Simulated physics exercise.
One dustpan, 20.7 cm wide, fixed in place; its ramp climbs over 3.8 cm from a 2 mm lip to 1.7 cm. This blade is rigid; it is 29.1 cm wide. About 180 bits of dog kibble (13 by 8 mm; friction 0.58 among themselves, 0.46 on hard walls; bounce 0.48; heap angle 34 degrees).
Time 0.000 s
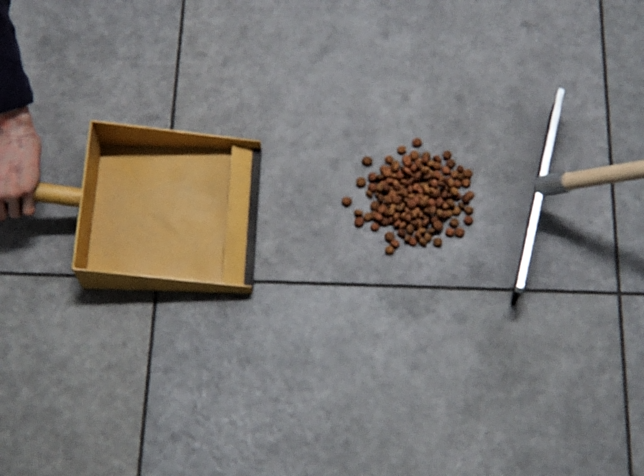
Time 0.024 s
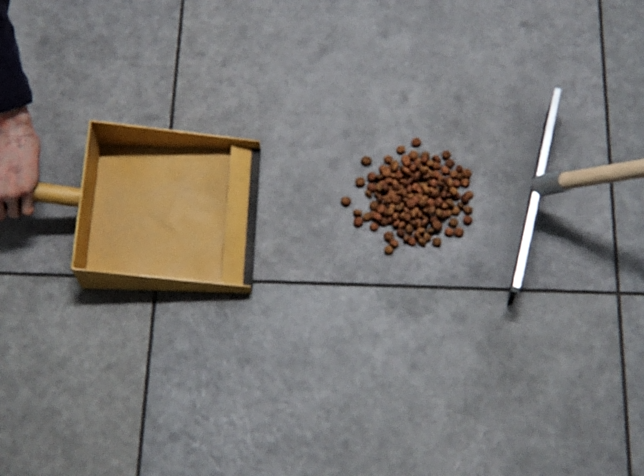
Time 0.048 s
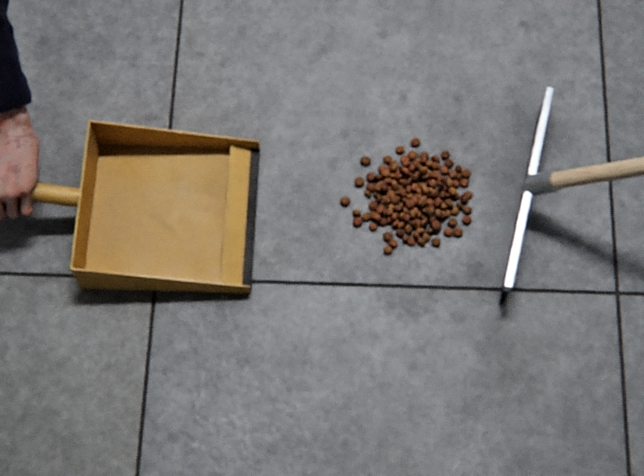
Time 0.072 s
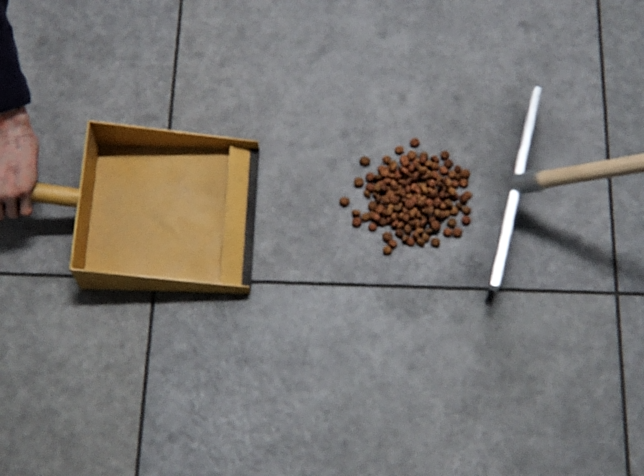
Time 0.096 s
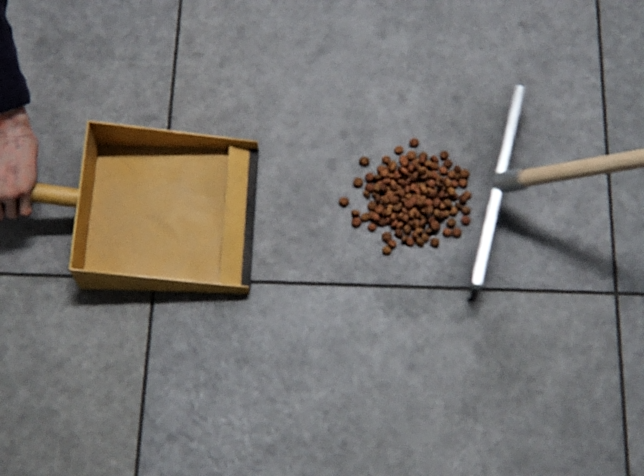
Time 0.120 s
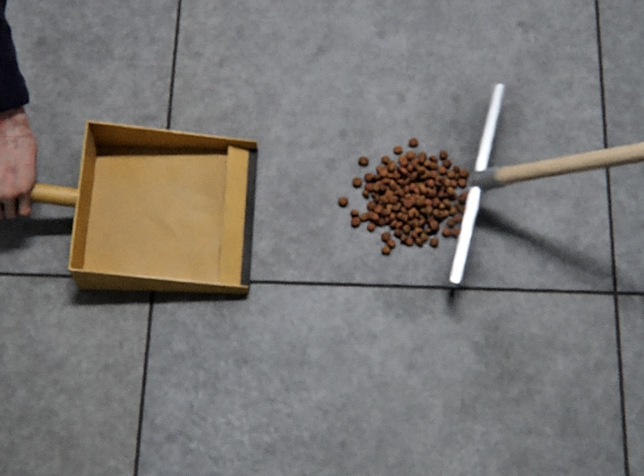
A hand holds a tan dustpan still while a blade slides left to the brown kibble.
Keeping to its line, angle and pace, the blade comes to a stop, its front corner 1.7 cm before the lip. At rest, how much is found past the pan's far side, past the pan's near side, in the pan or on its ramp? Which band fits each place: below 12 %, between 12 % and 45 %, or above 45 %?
Bands: Past the pan's far side between 12 % and 45 %; past the pan's near side below 12 %; in the pan or on its ramp between 12 % and 45 %.
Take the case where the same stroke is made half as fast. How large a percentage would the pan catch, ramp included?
Then near 15 in a hundred.
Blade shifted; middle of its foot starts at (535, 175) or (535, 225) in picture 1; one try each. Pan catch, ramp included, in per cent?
About 35 and 25 per cent.
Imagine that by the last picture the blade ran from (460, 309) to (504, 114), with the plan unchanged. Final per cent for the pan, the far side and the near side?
Split: Pan = 15, far = 20, near = 5.
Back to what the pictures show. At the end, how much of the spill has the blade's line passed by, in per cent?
Around 0 per cent.
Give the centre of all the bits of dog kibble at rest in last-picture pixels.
(255, 170) or so.
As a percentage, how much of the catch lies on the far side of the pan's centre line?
Around 70 in a hundred.
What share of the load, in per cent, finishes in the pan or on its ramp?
That works out at about 30 percent.
Then, at 0.24 s, middle of the blade 16 cm from the lip; 0 % over the lip, far side 15 %, near side 0 %.
After 0.33 s, middle of the blade 7 cm from the lip; 0 % over the lip, far side 25 %, near side 0 %.
Then, at 0.54 s, middle of the blade 5 cm from the lip; 30 % over the lip, far side 35 %, near side 0 %.
At rest (1.1 s), far side 35 %, near side 0 %, pan 30 %, in front of the lip or behind the blade 35 %.
